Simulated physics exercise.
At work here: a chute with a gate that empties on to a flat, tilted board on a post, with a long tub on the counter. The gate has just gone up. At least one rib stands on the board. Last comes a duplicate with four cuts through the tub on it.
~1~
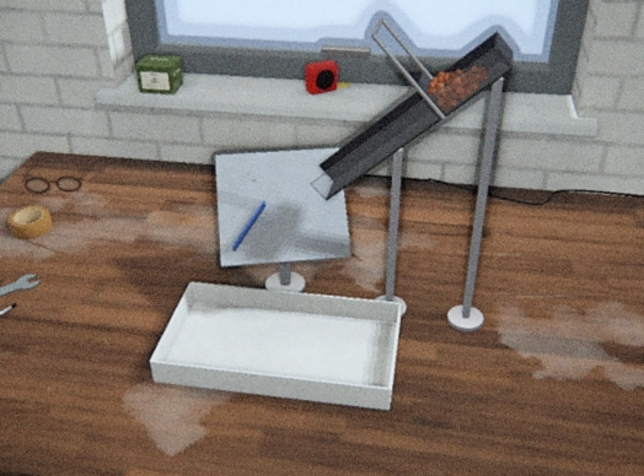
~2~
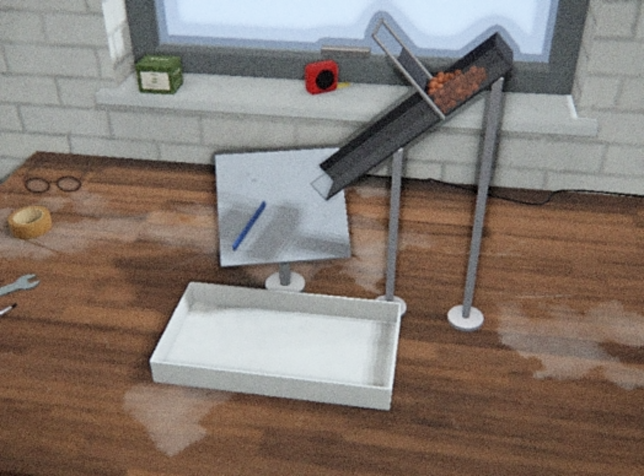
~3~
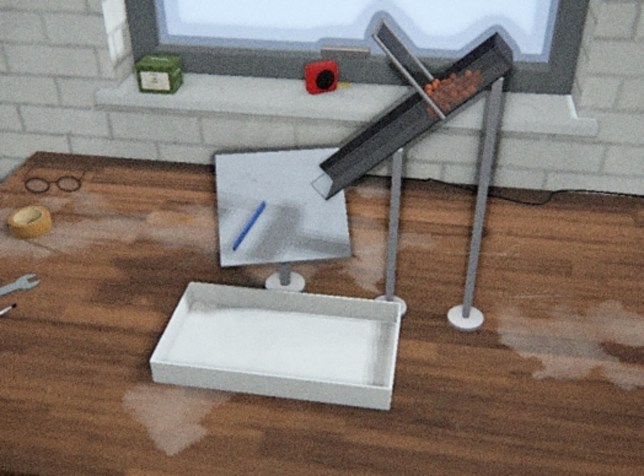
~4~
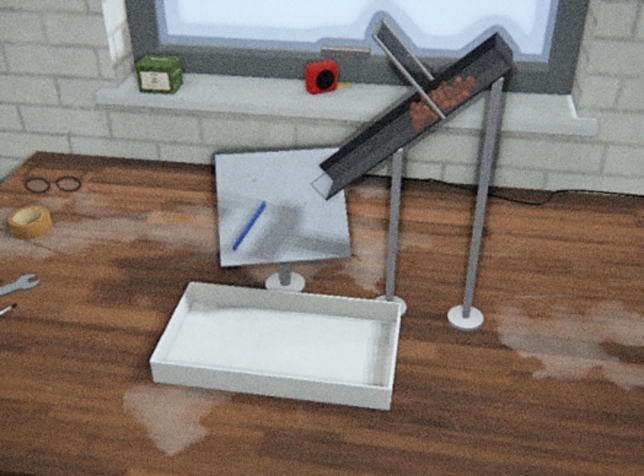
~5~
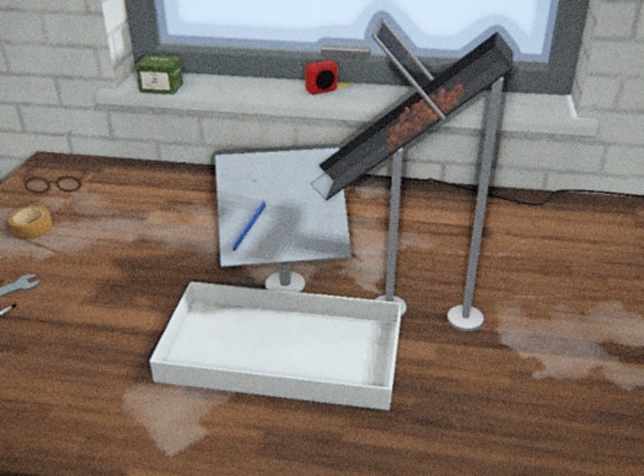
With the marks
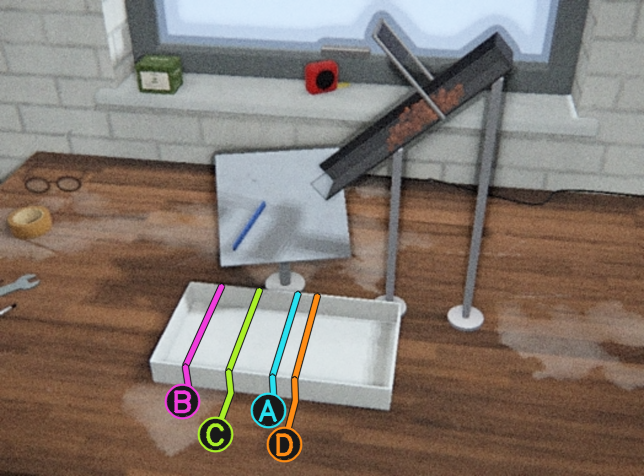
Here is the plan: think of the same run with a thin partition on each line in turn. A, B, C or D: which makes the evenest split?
C works best here.
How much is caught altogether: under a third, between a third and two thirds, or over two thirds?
About that: Over two thirds.
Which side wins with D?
Left.
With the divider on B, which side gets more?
More lands on the right.
On the marked copy, line A crosses the front rim at (272, 375); line B crosses the front rim at (185, 365); line C crosses the front rim at (228, 370); line D crosses the front rim at (294, 378).
If A is chosen, of what is caught, the bulk on the left of the divider, a small share on the right.
If B is chosen, of what is caught, only a few on the left of the divider, all but a few on the right.
If C is chosen, of what is caught, close to half on the left of the divider, close to half on the right.
If D is chosen, of what is caught, all but a few on the left of the divider, a small share on the right.
